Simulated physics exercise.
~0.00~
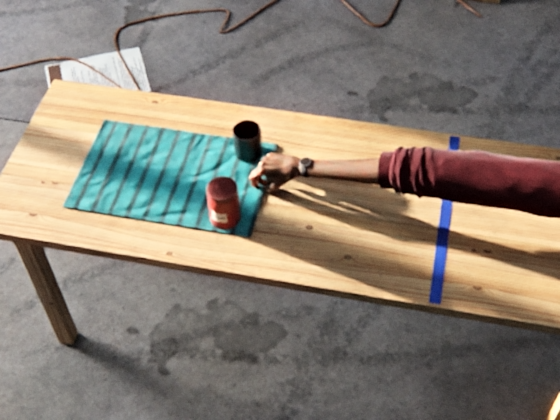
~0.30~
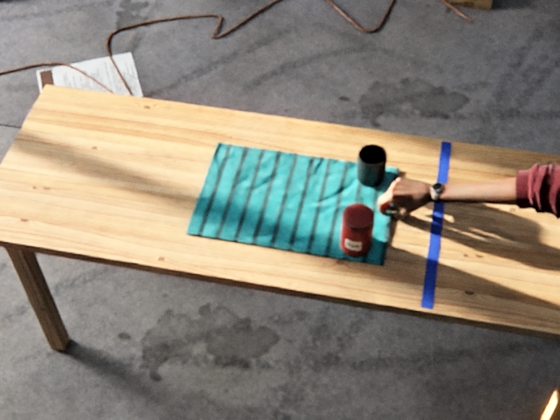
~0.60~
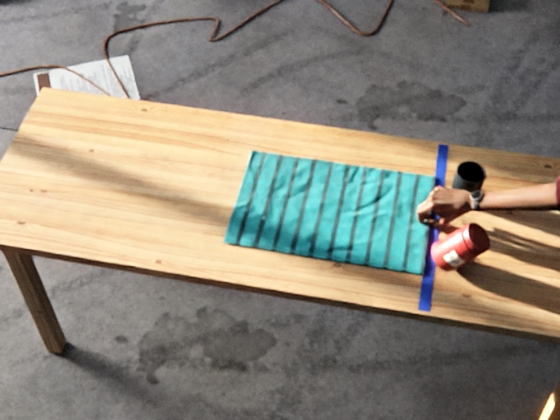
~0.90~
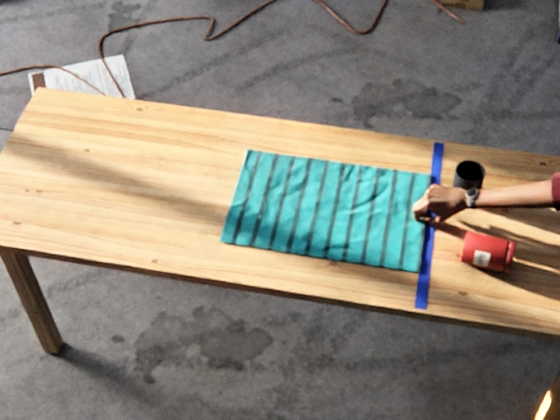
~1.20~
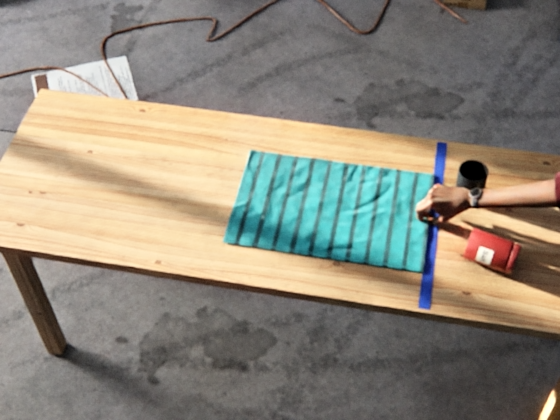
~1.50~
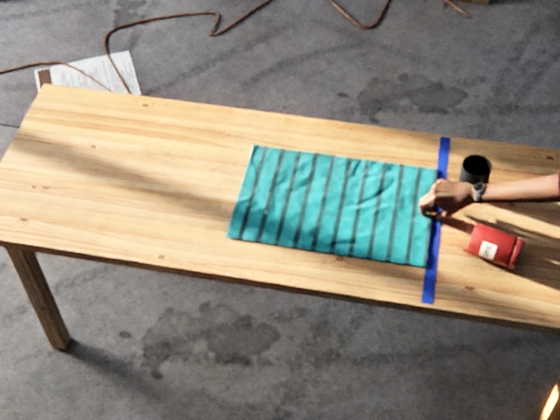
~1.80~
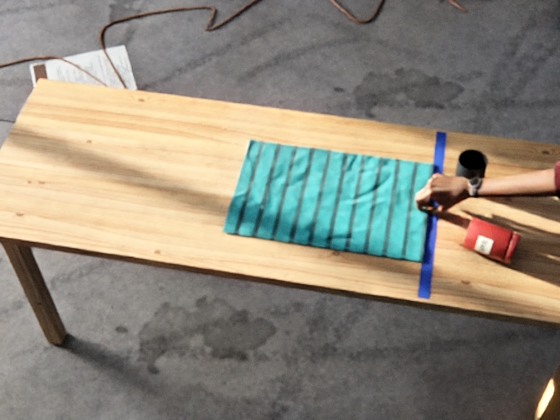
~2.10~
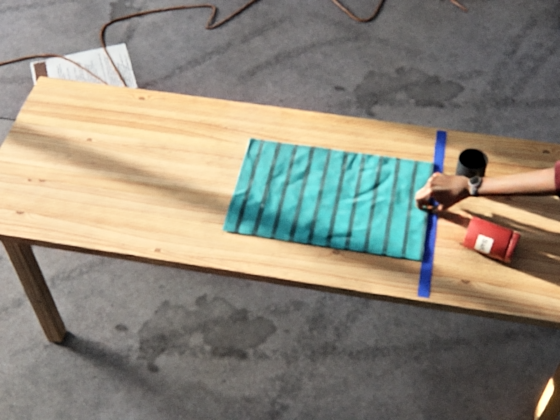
On a light wooden table above a stained concrete floor, a red jar and a black mug stand near the right end of a striped turquoise cloth. A hand in a maroon sleeve grips the cloth's edge and pulls it to the right, carrying both along toward a strip of blue tape. The cloth halts with its edge at the tape, but the mug slides off ahead of it, still upright, while the jar tips over. The jar lands on its side beyond the tape. Everything then stays still, the hand resting at the cloth's edge.
